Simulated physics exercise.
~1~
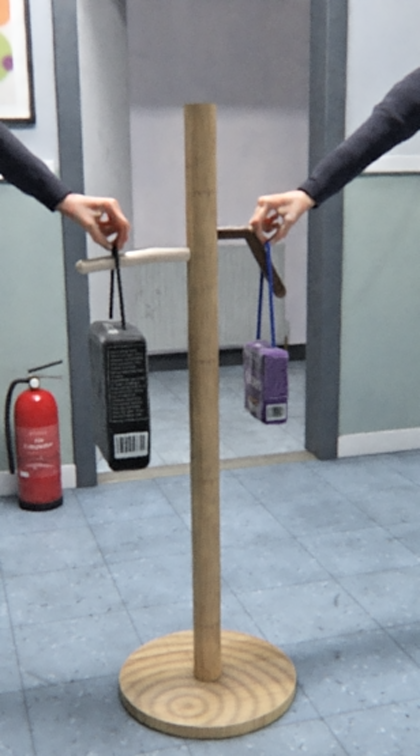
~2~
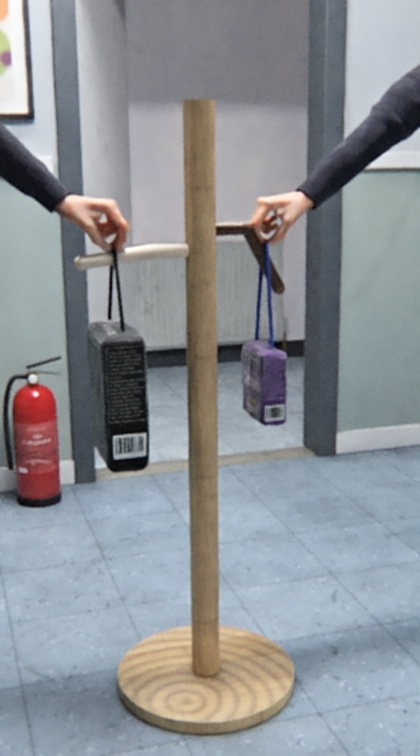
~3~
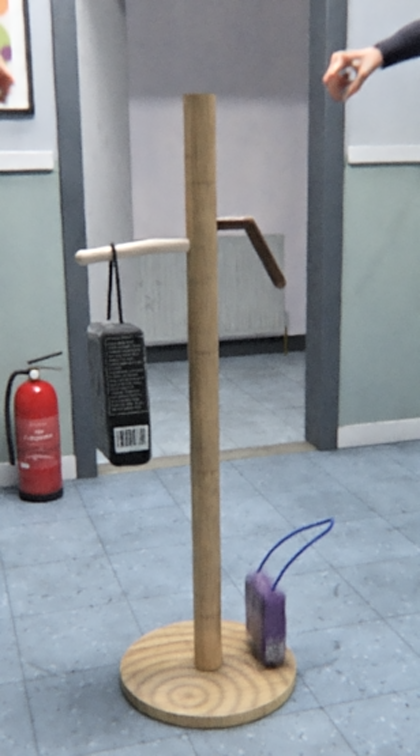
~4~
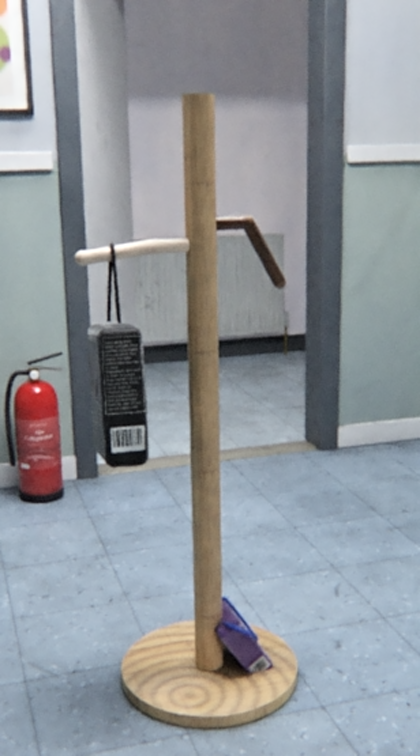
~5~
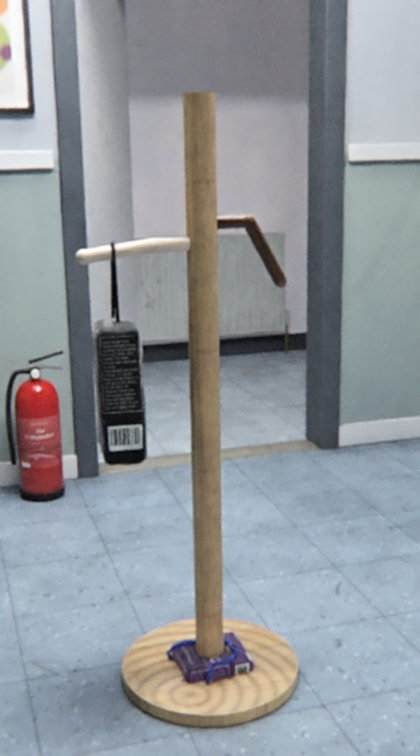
Two hands hold a black sack and a purple pouch by their cords at the pegs of a wooden stand, then let go and withdraw; the black sack stays hanging on the left, while the purple pouch drops to the round base, tips over and ends lying against the post.
